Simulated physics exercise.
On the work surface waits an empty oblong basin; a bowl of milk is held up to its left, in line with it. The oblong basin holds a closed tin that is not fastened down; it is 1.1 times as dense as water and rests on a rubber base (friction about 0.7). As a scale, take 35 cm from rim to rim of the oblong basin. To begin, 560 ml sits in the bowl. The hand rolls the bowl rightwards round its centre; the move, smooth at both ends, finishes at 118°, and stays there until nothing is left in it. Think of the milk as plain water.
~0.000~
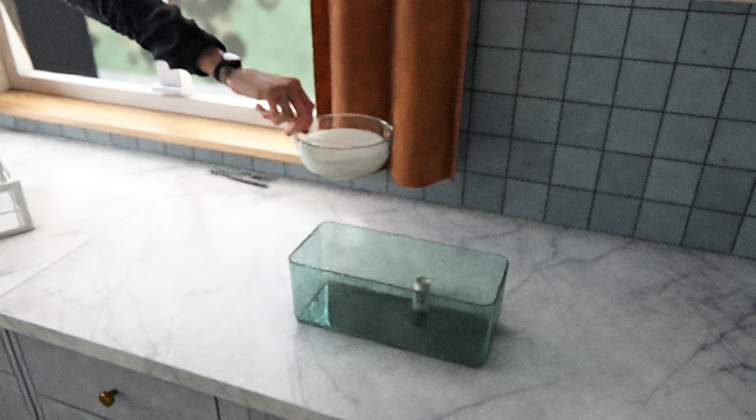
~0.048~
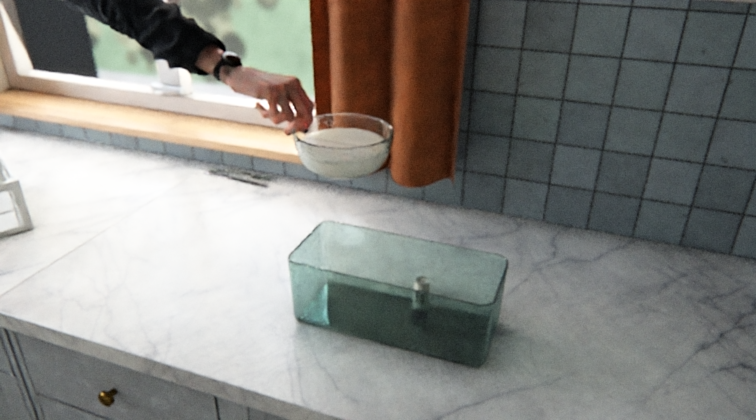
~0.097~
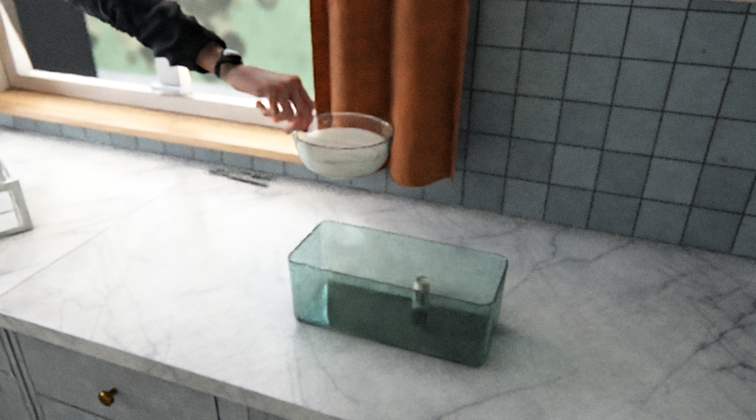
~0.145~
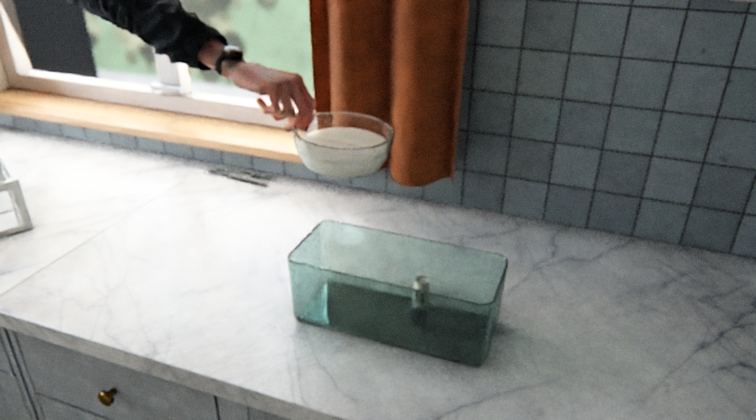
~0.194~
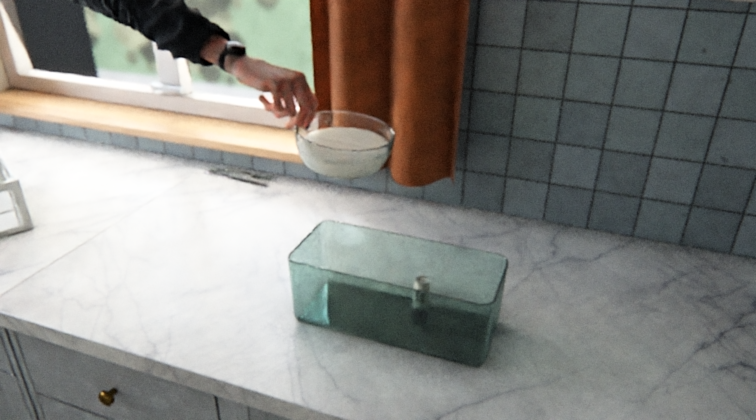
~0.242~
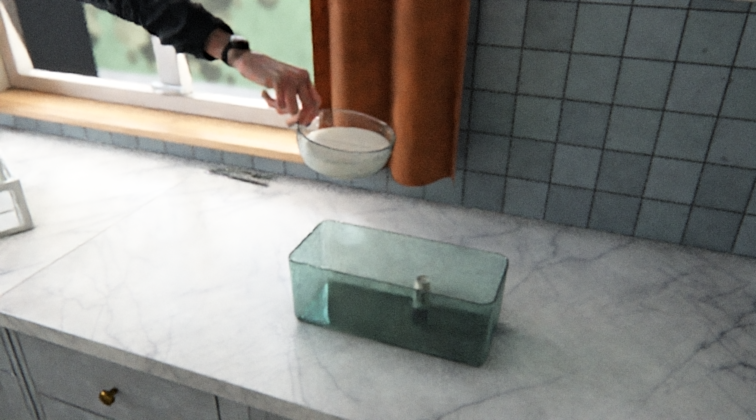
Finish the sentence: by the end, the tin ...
By the end, the tin is still upright.
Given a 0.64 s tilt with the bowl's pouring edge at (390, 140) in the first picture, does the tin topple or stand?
Result: Tin tipped over.
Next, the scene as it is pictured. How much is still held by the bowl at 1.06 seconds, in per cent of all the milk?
0 %.
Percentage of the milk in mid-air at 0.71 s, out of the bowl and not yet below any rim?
Estimate: Some 42 % of the total.
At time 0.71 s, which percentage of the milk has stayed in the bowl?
Around 46 percent.
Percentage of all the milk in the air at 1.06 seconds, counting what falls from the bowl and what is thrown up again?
Around 8 percent of it is airborne.
After 0.71 s the tilt is 67° and 45 per cent is still to pour; the tin stands where it began.
After 1.06 s the tilt is 107° and 0 per cent is still to pour; the tin stands where it began.
After 1.42 s the tilt is 118° and 0 per cent is still to pour; the tin stands where it began.
After 1.81 s the tilt is 118° and 0 per cent is still to pour; the tin stands where it began.
In the end the tin stands where it began.
